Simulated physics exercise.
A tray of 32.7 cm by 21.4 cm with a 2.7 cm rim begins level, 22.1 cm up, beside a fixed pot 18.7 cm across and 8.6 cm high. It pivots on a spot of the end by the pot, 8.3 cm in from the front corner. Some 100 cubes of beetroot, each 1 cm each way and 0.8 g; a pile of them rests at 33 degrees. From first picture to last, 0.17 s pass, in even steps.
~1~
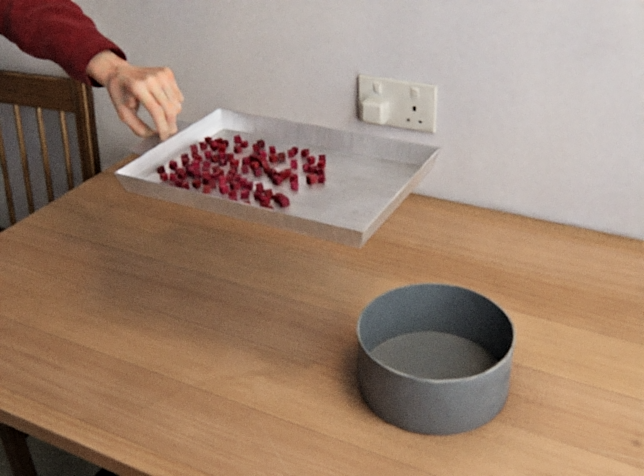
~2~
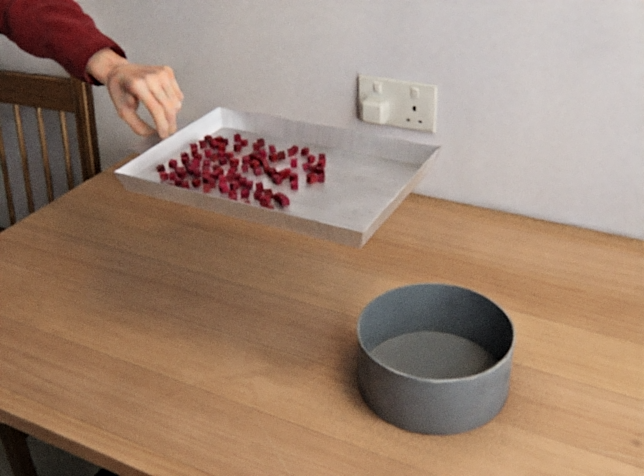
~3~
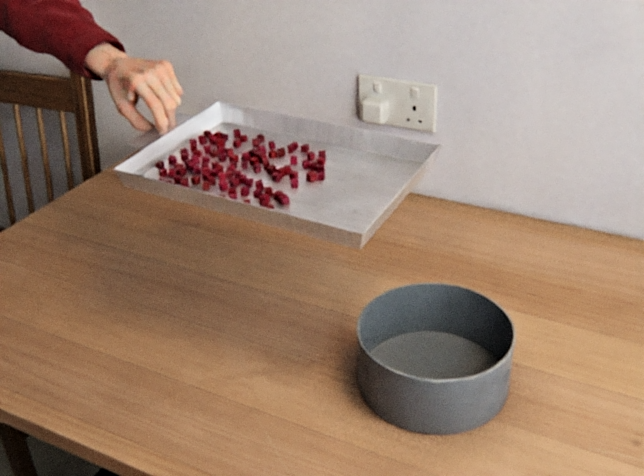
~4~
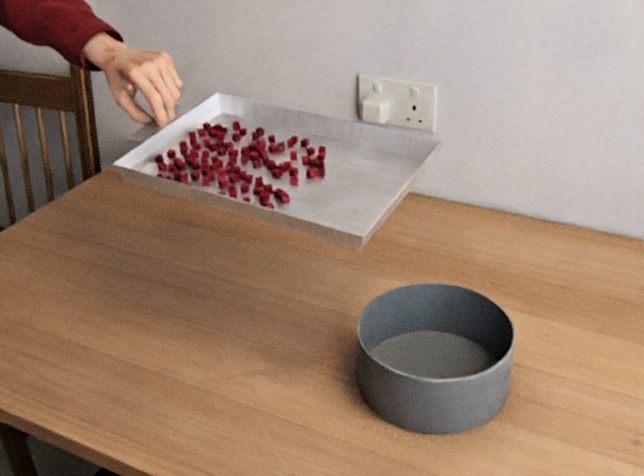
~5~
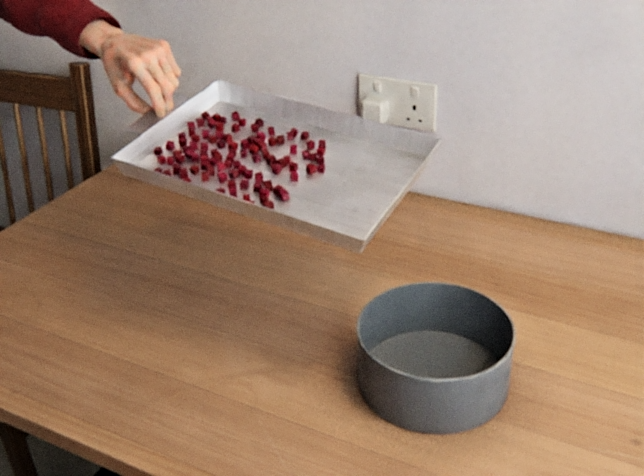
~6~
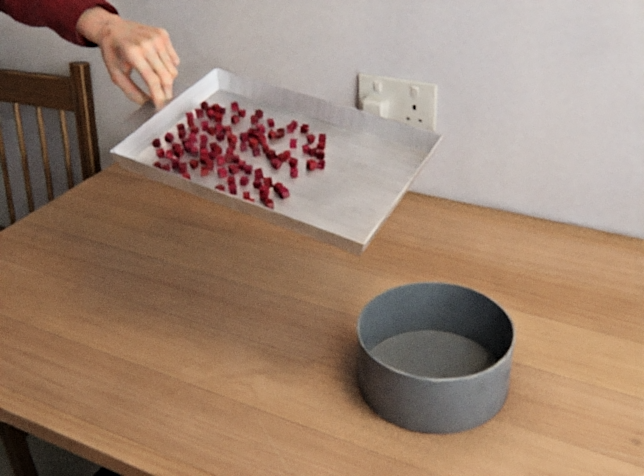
At the start, a hand holds the left end of a shallow, level tray scattered with small dark red beetroot cubes, above a wooden table with a round grey pot. The hand then slowly raises that end, tilting the tray gently down toward the right, while the cubes stay grouped.
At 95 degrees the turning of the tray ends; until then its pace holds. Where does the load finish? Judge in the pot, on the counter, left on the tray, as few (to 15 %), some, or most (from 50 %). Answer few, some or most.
In the pot: Some; on the counter: Most; left on the tray: Few.
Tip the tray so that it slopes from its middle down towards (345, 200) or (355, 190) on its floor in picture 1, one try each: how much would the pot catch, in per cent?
Some 75 and 40 per cent.
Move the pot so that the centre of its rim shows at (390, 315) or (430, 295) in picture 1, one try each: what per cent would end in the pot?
About 45 and 0 per cent.
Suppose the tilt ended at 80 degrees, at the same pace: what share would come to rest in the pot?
In that case some 35 per cent.
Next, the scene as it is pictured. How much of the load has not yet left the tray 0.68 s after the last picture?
About 60 per cent.
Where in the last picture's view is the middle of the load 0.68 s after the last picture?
At about (336, 272).
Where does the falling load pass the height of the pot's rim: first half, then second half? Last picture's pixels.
At about (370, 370), then at (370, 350).
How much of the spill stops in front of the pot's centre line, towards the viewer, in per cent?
Some 100 per cent.
Then, 0.41 s after the last picture, tilt 52 degrees; the tray holds 100 %, the pot 0 %.
Then, 0.68 s after the last picture, tilt 78 degrees; the tray holds 60 %, the pot 0 %.
Then, 1.06 s after the last picture, tilt 95 degrees; the tray holds 0 %, the pot 35 %.
In the end, pot 35 %, counter 65 %, tray 0 %.
